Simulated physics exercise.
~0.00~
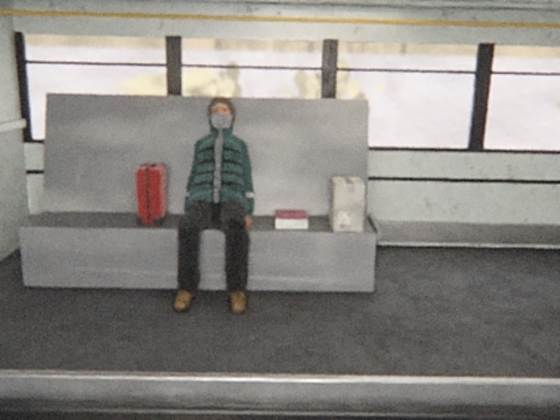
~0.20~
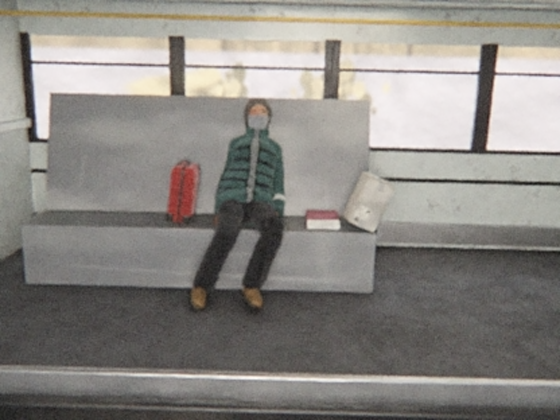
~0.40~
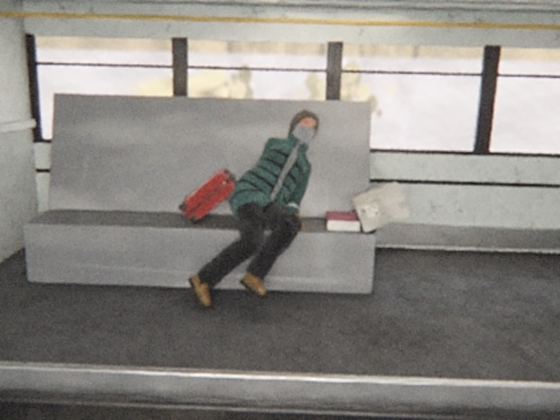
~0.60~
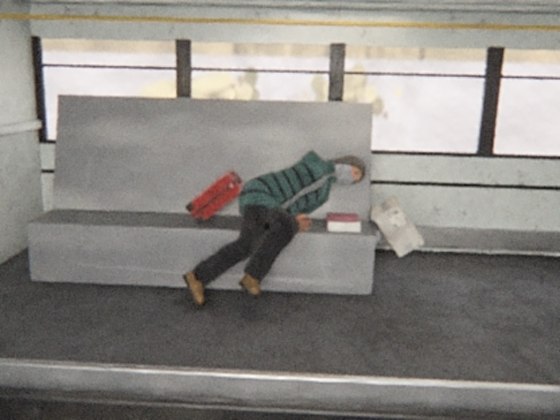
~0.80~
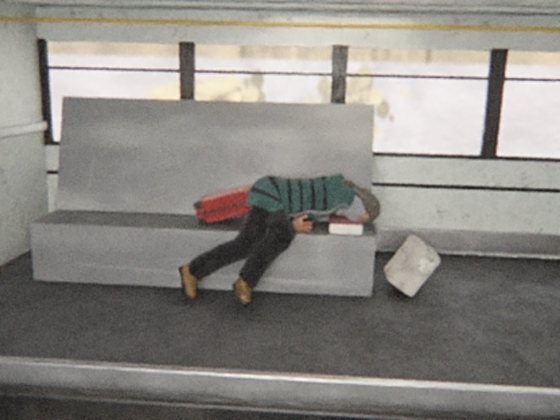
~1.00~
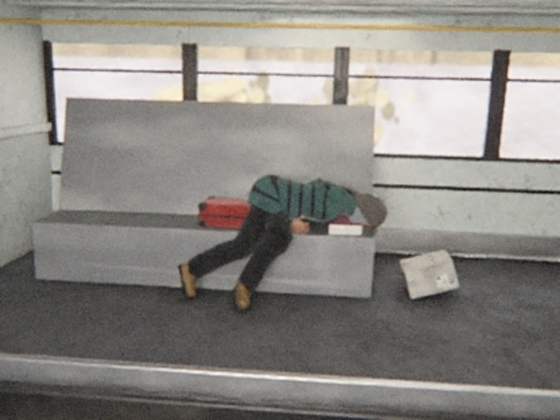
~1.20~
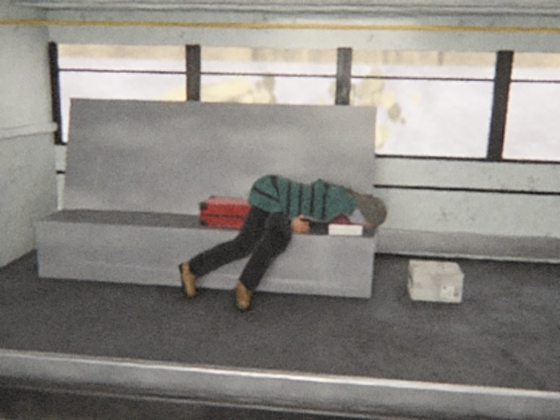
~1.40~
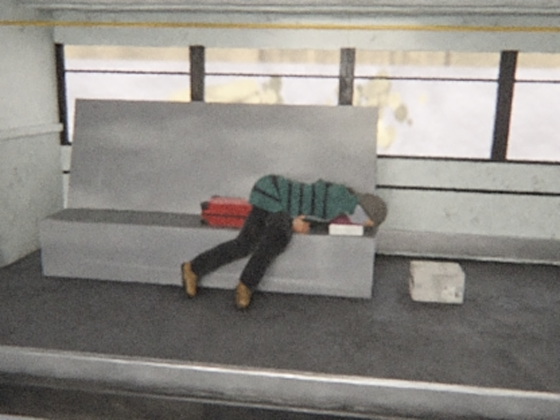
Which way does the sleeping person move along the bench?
The person moves to the right, sliding a little and then slumping over toward the right end of the bench.
